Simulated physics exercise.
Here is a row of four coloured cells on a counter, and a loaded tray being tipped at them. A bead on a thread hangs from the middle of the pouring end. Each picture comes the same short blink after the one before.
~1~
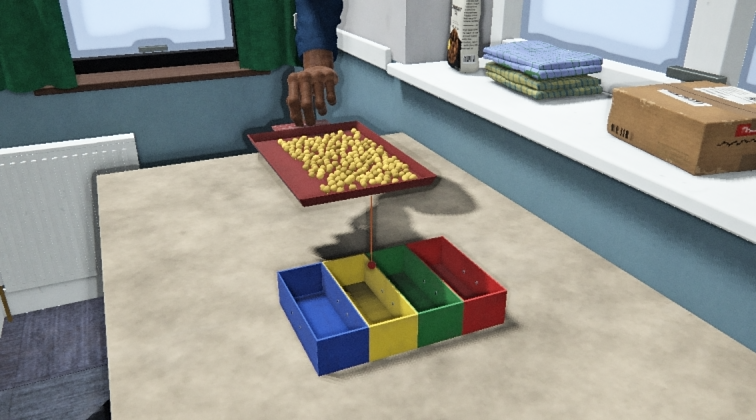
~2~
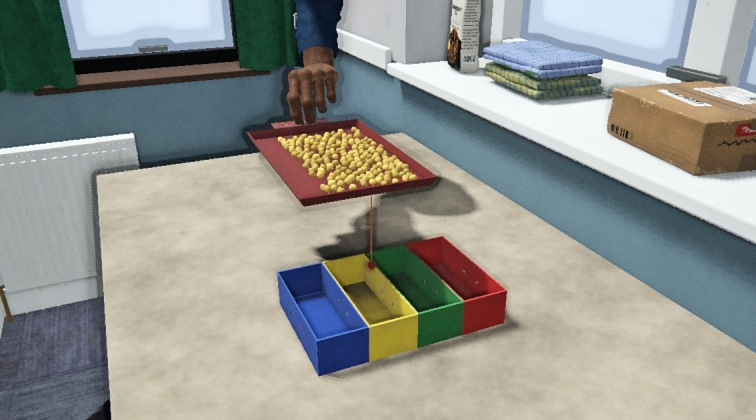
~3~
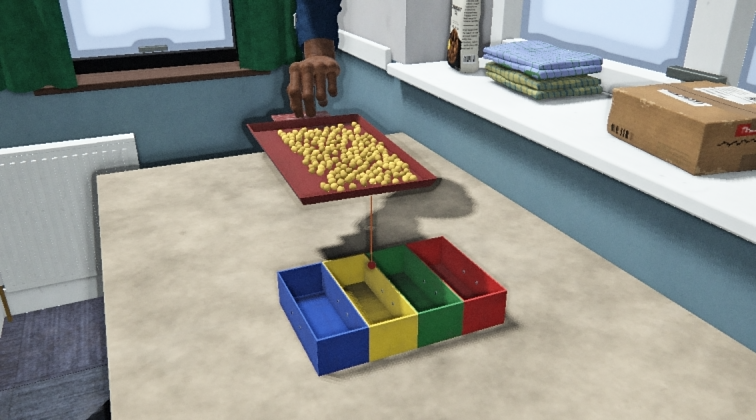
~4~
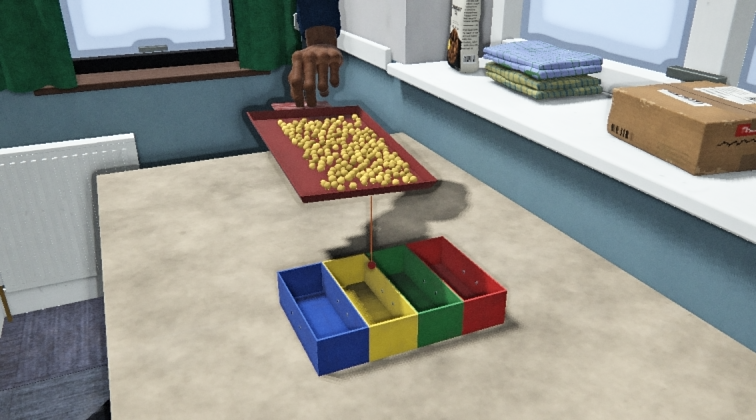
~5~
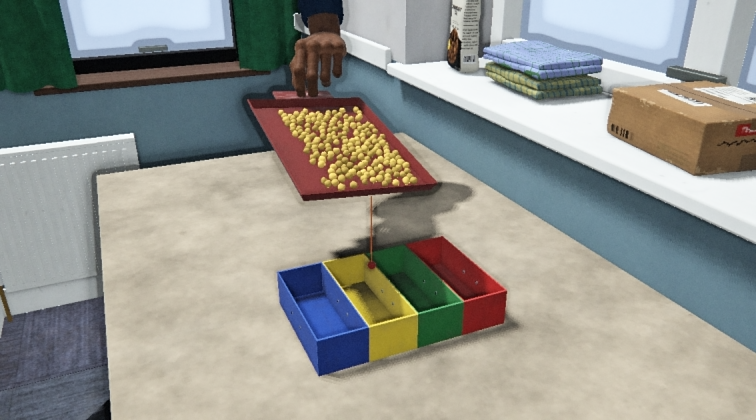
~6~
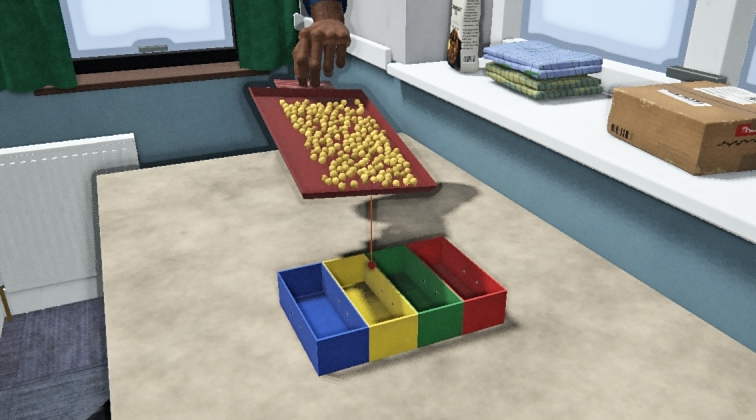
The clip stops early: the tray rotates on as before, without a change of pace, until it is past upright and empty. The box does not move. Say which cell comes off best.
Most goes to the red cell.
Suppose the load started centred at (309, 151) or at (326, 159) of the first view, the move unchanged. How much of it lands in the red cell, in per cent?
In turn 50 and 50 in a hundred.
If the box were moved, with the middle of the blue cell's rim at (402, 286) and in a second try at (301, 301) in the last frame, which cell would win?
The first try: The yellow cell. The second: That red cell.
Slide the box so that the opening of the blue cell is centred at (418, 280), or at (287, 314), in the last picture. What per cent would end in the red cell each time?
About 0 and 50 per cent.
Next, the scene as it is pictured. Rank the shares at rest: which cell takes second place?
In second place: Green.
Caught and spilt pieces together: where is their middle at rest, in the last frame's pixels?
Near (443, 301).
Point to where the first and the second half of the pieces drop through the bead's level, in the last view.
The first part at (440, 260); the rest at (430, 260).
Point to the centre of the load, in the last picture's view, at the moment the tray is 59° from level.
Around (393, 152).
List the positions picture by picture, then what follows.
Corners of the pouring end at (303, 197) and (431, 175), level; middle of the load at (349, 159), puffed corn balls; bead on its thread at (372, 265); blue cell at (344, 348); yellow cell at (394, 334); green cell at (440, 321); red cell at (484, 309), in the first frame.
Corners of the pouring end at (303, 196) and (431, 175), level; middle of the load at (349, 158), in the second frame.
Corners of the pouring end at (304, 195) and (431, 177), tipped barely, lowest at the right corner; middle of the load at (350, 155), in the third frame.
Corners of the pouring end at (304, 193) and (432, 179), tipped a little, lowest at the right corner; middle of the load at (350, 150), in the fourth frame.
Corners of the pouring end at (305, 192) and (432, 181), tipped a little, lowest at the right corner; middle of the load at (351, 146), in the fifth frame.
Corners of the pouring end at (306, 190) and (432, 183), tipped clearly, lowest at the right corner; middle of the load at (352, 141); blue cell at (344, 348); yellow cell at (394, 334); green cell at (440, 321); red cell at (484, 309), in the sixth frame.
Soon after the last picture, tray tipped steeply; nearly all on the tray; a stray few falling or outside the box.
A little later, tray tipped right over; a stray few on the tray; about half in the red cell; about a third in the green cell; a stray few in the yellow cell; a small part falling or outside the box.
Later still, tray tipped past a quarter turn; about half in the red cell; about half in the green cell; a stray few in the yellow cell; a stray few falling or outside the box.
At rest, tray tipped past a quarter turn; about half in the red cell; about half in the green cell; a stray few in the yellow cell; none in the blue cell; a stray few outside the box.
